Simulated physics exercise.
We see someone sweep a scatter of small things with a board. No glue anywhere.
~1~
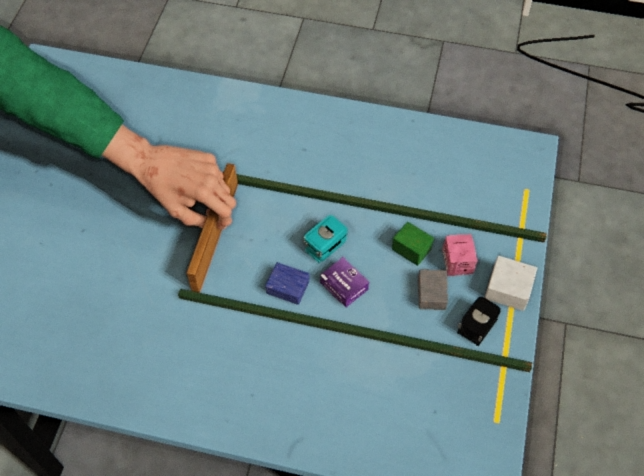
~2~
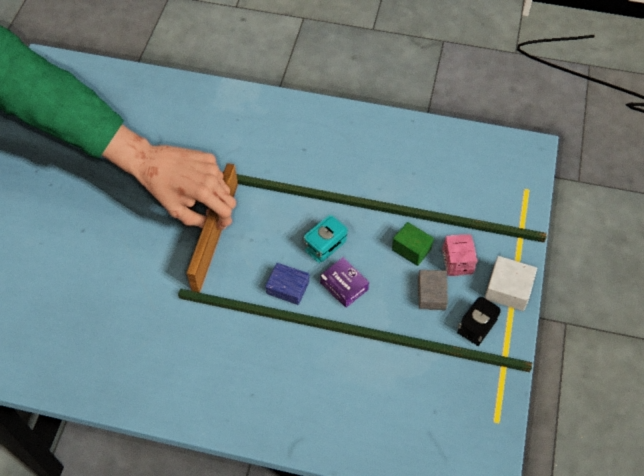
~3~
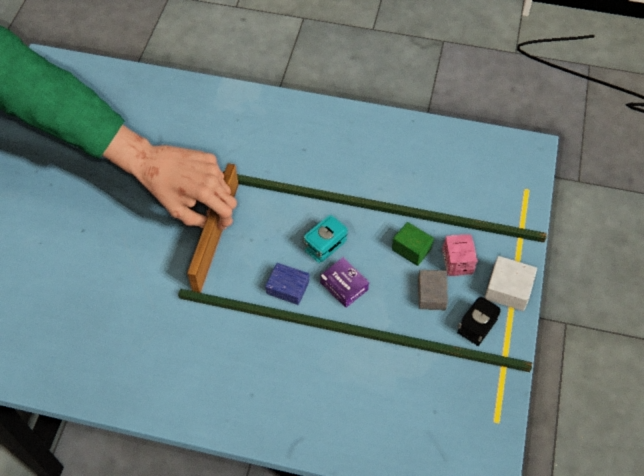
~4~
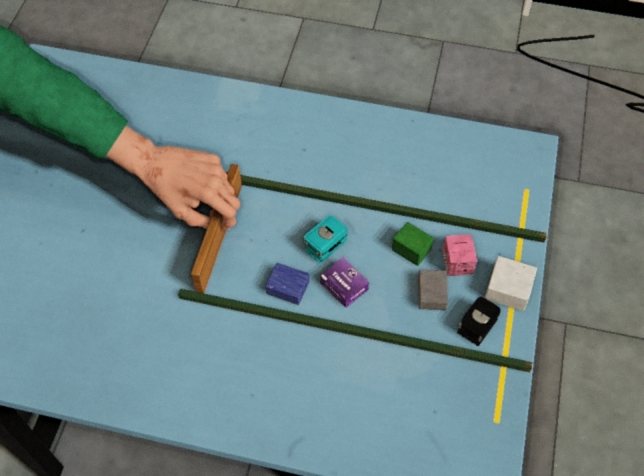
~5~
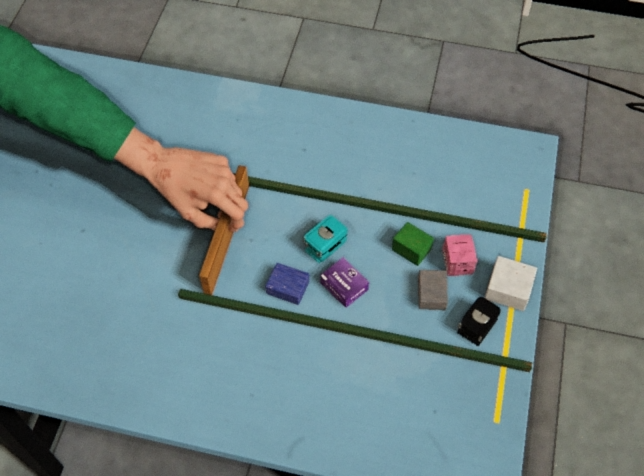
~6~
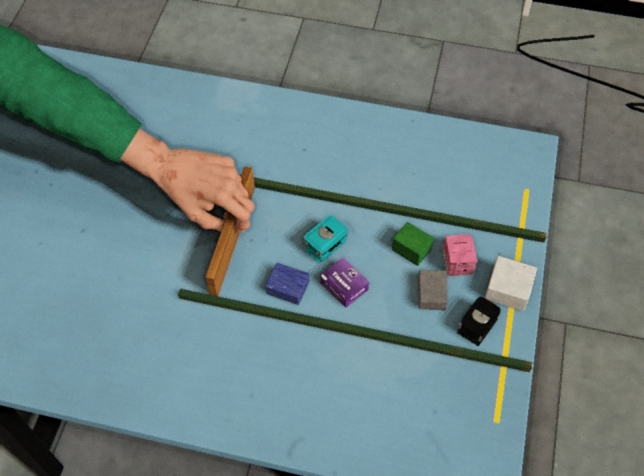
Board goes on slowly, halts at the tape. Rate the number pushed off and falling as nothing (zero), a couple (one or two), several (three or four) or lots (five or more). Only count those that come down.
It is lots.
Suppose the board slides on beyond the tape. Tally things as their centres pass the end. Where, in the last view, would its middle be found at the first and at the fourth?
Roughly (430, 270) and then roughly (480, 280).
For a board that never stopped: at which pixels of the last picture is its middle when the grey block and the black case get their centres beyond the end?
Its middle is about (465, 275) and about (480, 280).
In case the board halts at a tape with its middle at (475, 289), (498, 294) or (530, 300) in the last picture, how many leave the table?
You'd get 3, then 4, then 8.
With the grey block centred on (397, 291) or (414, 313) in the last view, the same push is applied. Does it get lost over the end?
Well, place by place the object does not stay and then does not stay.
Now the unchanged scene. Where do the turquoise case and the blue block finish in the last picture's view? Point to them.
Final spots - turquoise case (530, 275), blue block (528, 332).
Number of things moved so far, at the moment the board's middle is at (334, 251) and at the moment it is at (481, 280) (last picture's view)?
Tally at point one: 3; at point two: 8.
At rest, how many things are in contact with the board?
Contact count: 2.
Soon after, none off yet; white block at rest near (511, 283); black case at rest near (479, 321); pink box at rest near (460, 255).
At rest, the number that fall off is five or more; fallen, purple box, green block, grey block, pink box, black case and white block.
